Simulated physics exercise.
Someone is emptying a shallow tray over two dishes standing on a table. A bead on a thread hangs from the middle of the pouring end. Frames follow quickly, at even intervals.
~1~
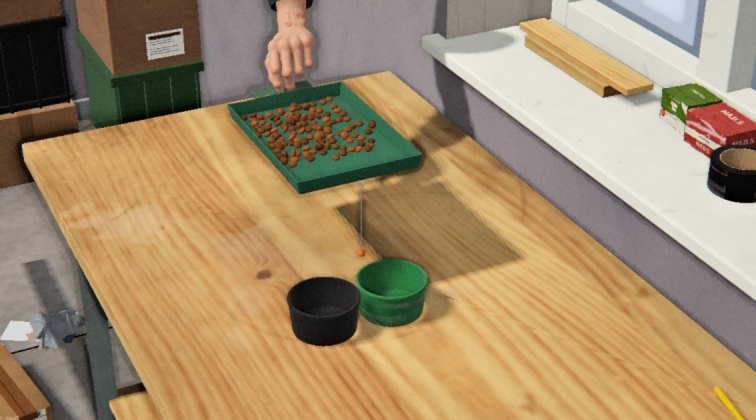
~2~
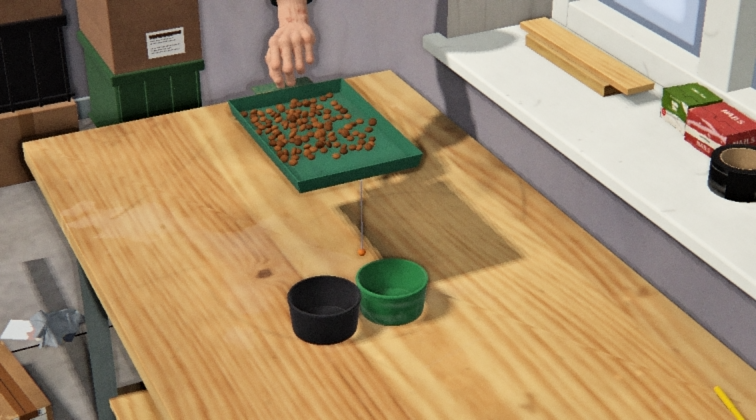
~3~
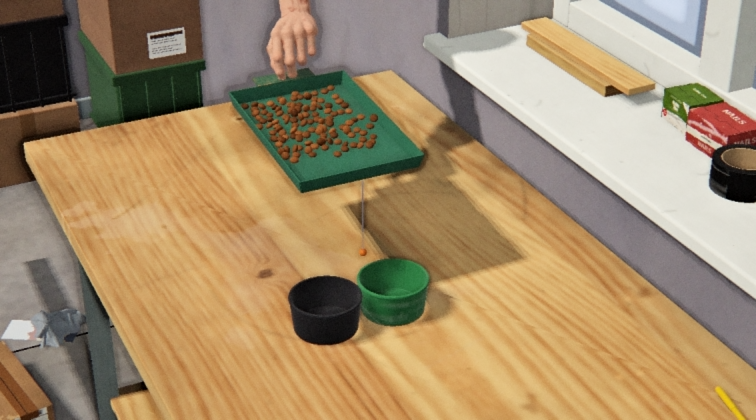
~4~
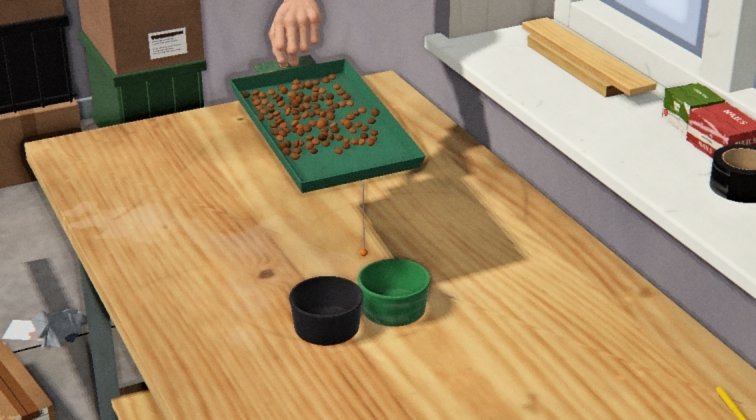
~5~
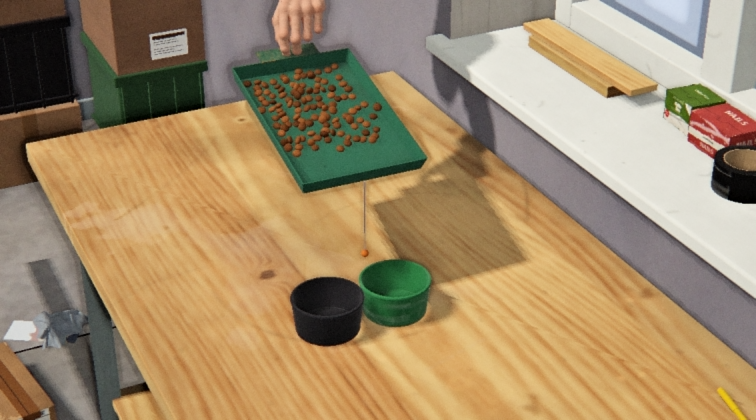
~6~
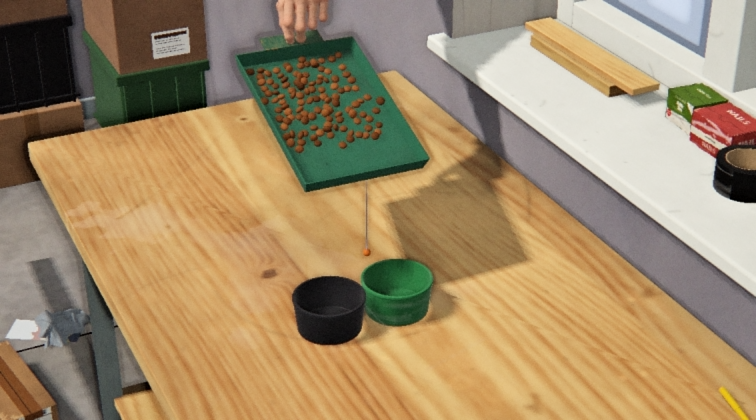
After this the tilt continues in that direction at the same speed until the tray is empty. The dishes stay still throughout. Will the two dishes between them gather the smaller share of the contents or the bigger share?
So the dishes get the majority of the load, I reckon.
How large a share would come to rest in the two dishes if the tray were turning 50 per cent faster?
It would be around 50 percent.
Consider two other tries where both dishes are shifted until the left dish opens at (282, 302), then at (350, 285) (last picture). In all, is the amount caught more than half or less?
At place one not up to half; at place two in excess of half.
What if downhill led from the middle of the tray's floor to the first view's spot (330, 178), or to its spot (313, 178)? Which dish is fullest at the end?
Outcome by order - one: Left side; two: Left side.
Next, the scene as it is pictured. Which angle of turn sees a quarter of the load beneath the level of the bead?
Approx. reading: About 80°.
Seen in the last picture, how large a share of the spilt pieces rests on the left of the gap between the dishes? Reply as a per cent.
Roughly 10 in a hundred.
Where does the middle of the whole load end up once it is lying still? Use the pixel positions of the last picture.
Roughly at (397, 308), give or take.
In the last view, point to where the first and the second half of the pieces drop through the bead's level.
First half (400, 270); second half (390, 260).
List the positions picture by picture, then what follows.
In the first frame, corners of the pouring end (299, 180) and (417, 153), level; middle of the load (309, 130), bits of dog kibble; left dish (339, 327); right dish (407, 308); bead on its thread (362, 253).
In the second frame, corners of the pouring end (300, 179) and (418, 153), level; middle of the load (309, 127).
In the third frame, corners of the pouring end (302, 180) and (420, 153), tipped barely, level across its low end; middle of the load (310, 122).
In the fourth frame, corners of the pouring end (303, 180) and (421, 155), tipped a little, level across its low end; middle of the load (311, 114).
In the fifth frame, corners of the pouring end (305, 181) and (423, 156), tipped a little, level across its low end; middle of the load (313, 107).
In the sixth frame, corners of the pouring end (307, 181) and (425, 157), tipped clearly, level across its low end; middle of the load (316, 99); left dish (344, 326); right dish (412, 308).
Just after the last frame, tray tipped steeply; almost all on the tray; about a tenth in the air.
A moment on, tray tipped past a quarter turn; roughly half on the tray; about a tenth in the left dish; roughly a quarter in the right dish; about a tenth outside both; just a few in the air.
Further on, tray tipped past a quarter turn; roughly a quarter in the left dish; roughly half in the right dish; roughly a quarter outside both.
When it is over, tray tipped past a quarter turn; roughly a quarter in the left dish; roughly half in the right dish; roughly a quarter outside both.
